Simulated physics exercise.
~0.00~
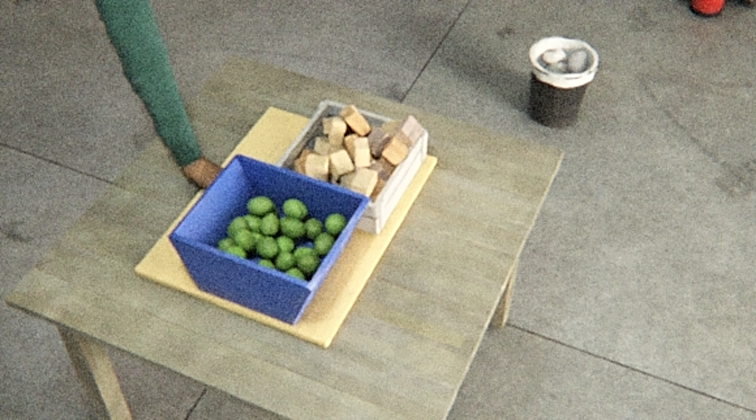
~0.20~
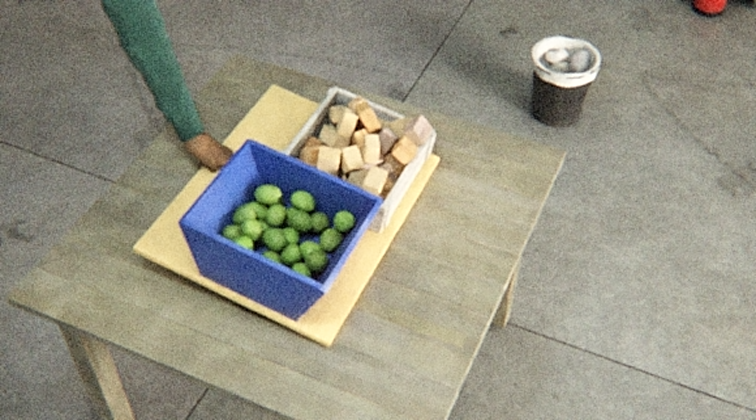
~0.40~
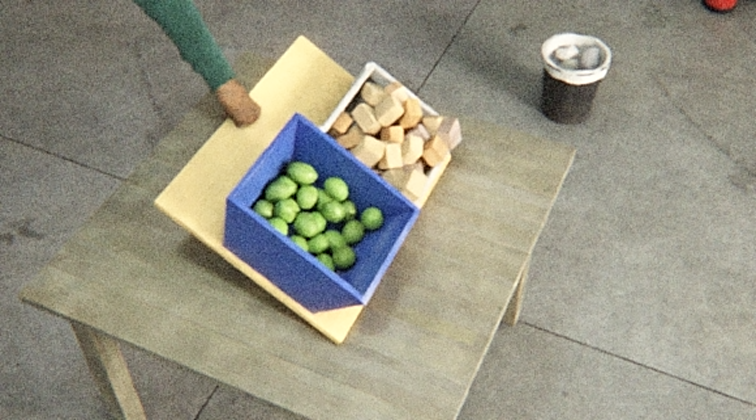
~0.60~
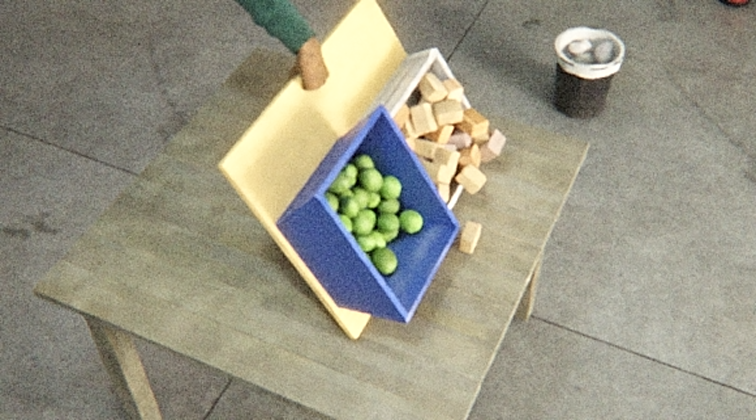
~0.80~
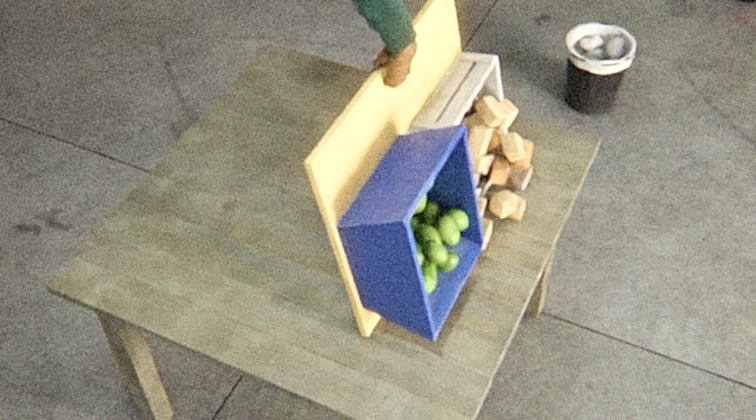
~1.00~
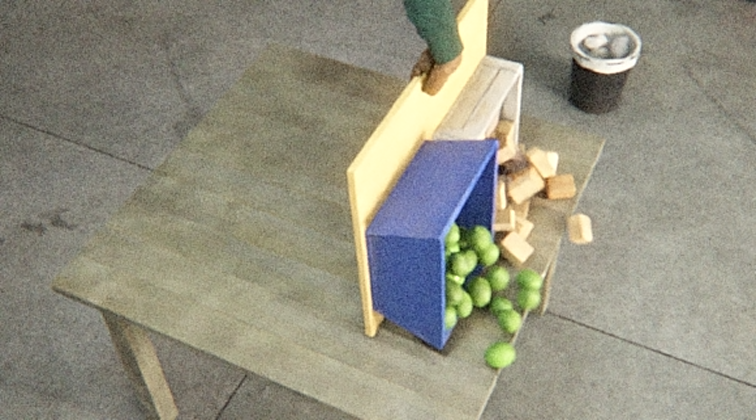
On a wooden table, a hand raises the left side of a yellow board, tilting it rightward until nearly upright; wooden blocks tumble from the attached white basket, then green limes roll out of the blue one.
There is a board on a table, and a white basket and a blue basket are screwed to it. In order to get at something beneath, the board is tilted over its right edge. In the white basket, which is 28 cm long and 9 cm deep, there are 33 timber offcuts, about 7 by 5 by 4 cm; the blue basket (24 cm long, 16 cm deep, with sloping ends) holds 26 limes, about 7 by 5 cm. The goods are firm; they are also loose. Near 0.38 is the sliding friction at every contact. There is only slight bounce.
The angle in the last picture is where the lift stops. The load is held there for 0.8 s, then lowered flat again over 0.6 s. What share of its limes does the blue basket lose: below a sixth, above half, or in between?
The loss is past the halfway mark.
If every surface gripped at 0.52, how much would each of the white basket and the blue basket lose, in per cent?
Then the white basket sheds 60 per cent, while the blue basket sheds 100 per cent.
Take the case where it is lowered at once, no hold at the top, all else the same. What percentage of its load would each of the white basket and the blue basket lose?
White basket: 60%, blue basket: 90%.
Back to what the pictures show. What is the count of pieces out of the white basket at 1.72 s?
The white basket is at around 16.
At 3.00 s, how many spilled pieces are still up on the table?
The number is some 25.
After 1.32 s, tilt 88°; 17 of 33 out of the white basket and 20 of 26 out of the blue basket.
After 1.72 s, tilt 88°; 17 of 33 out of the white basket and 26 of 26 out of the blue basket.
After 2.28 s, tilt 9°; 20 of 33 out of the white basket and 26 of 26 out of the blue basket.
Final count (at 3.00 s), 20 of 33 out of the white basket and 26 of 26 out of the blue basket. Asked share, 26 of 26, 100 per cent.
